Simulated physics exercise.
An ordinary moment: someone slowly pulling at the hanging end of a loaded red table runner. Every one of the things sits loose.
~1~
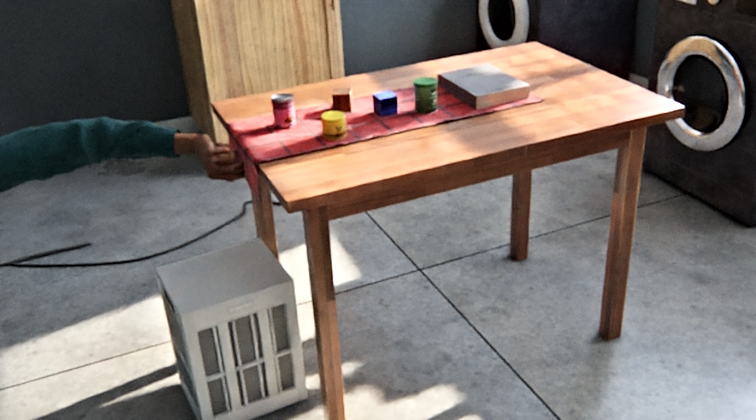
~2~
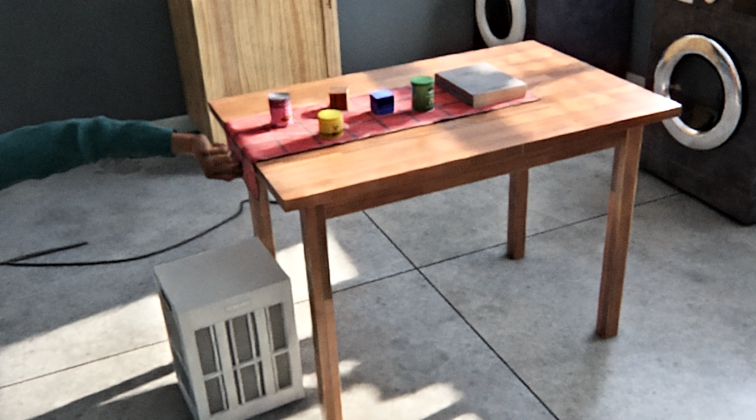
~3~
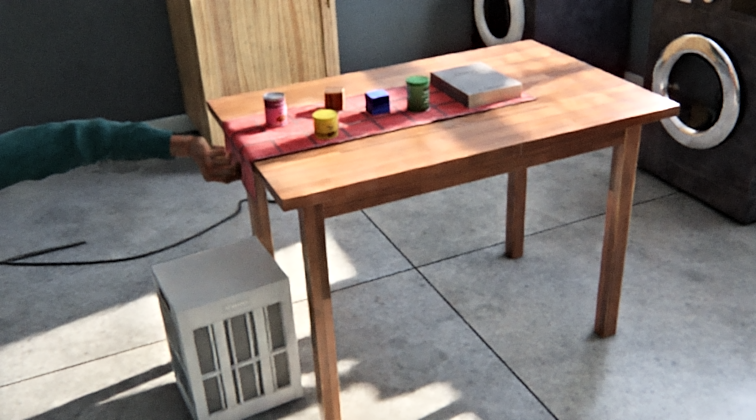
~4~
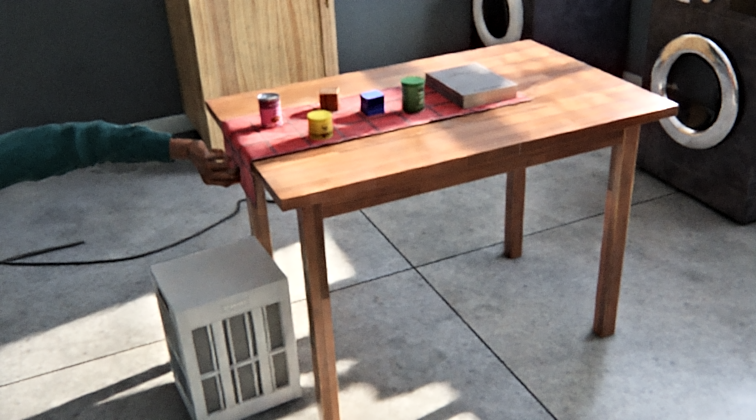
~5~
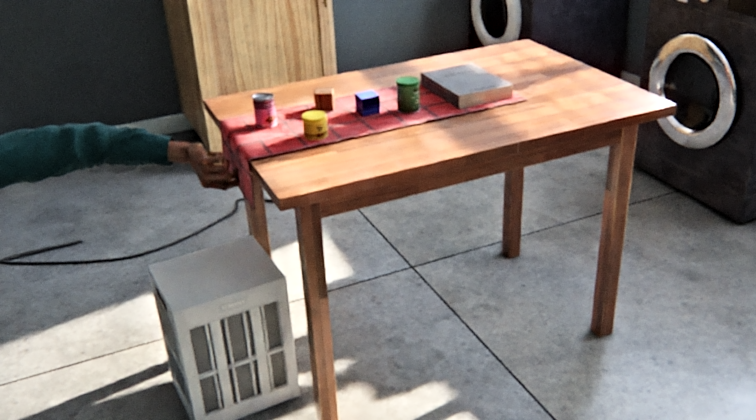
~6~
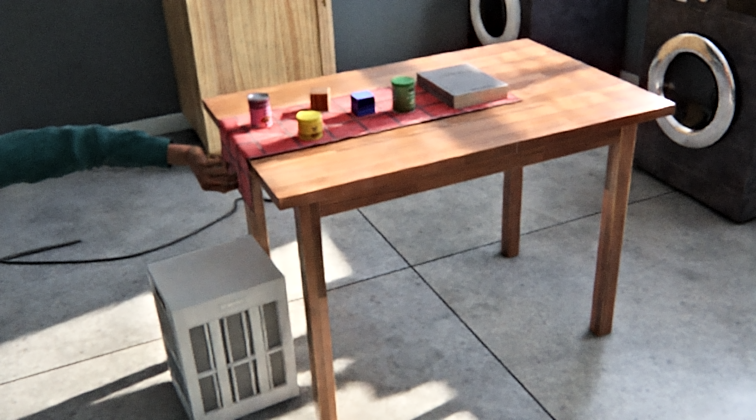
In a grey-floored room with front-loading machines at the right, a wooden table is seen from slightly above. On a red runner stand a pink can, yellow pot, brown cube, blue cube, green can and grey box, with a pale crate below at left. A green-sleeved arm slowly pulls the hanging end, and the runner and its objects slide slightly left as the view shifts very slightly.
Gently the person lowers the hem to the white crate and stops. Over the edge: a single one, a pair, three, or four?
The number that drops will be two.
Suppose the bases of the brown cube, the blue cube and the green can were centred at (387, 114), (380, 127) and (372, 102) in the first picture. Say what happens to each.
Result - brown cube: Still up; blue cube: Still up; green can: Still up.
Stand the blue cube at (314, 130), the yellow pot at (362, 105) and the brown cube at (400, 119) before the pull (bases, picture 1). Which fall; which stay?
Start with the blue cube, which is lost; next the yellow pot, which is kept; last the brown cube, which is kept.
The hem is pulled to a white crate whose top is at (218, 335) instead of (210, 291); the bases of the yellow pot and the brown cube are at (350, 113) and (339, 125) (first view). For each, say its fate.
Result: Yellow pot gone, brown cube gone.
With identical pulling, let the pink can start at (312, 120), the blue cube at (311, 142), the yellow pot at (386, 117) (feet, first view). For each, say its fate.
So the pink can leaves the top, the blue cube leaves the top, and the yellow pot stays aboard.
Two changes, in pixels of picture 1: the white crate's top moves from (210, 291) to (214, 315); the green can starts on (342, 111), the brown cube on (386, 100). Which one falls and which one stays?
The green can ends up off the top and the brown cube ends up still on top.
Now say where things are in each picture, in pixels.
The first picture shows hem (262, 203); pink can (282, 97); yellow pot (333, 115); brown cube (342, 91); blue cube (385, 95); green can (425, 81); top of the crate (210, 291).
The second picture shows hem (260, 202); pink can (279, 96).
The third picture shows hem (257, 205); yellow pot (325, 114).
The fourth picture shows hem (257, 209); brown cube (329, 90); top of the crate (204, 289).
The fifth picture shows hem (254, 211); blue cube (367, 94).
The sixth picture shows hem (255, 215); pink can (258, 96); yellow pot (309, 115); brown cube (319, 90); blue cube (362, 94); green can (403, 80).
Soon after, hem near (243, 229); pink can gone.
Then, hem near (245, 252); pink can gone.
Further on, hem on the crate; pink can and yellow pot gone.
At rest, hem on the crate; pink can and yellow pot gone. Over the edge go two.
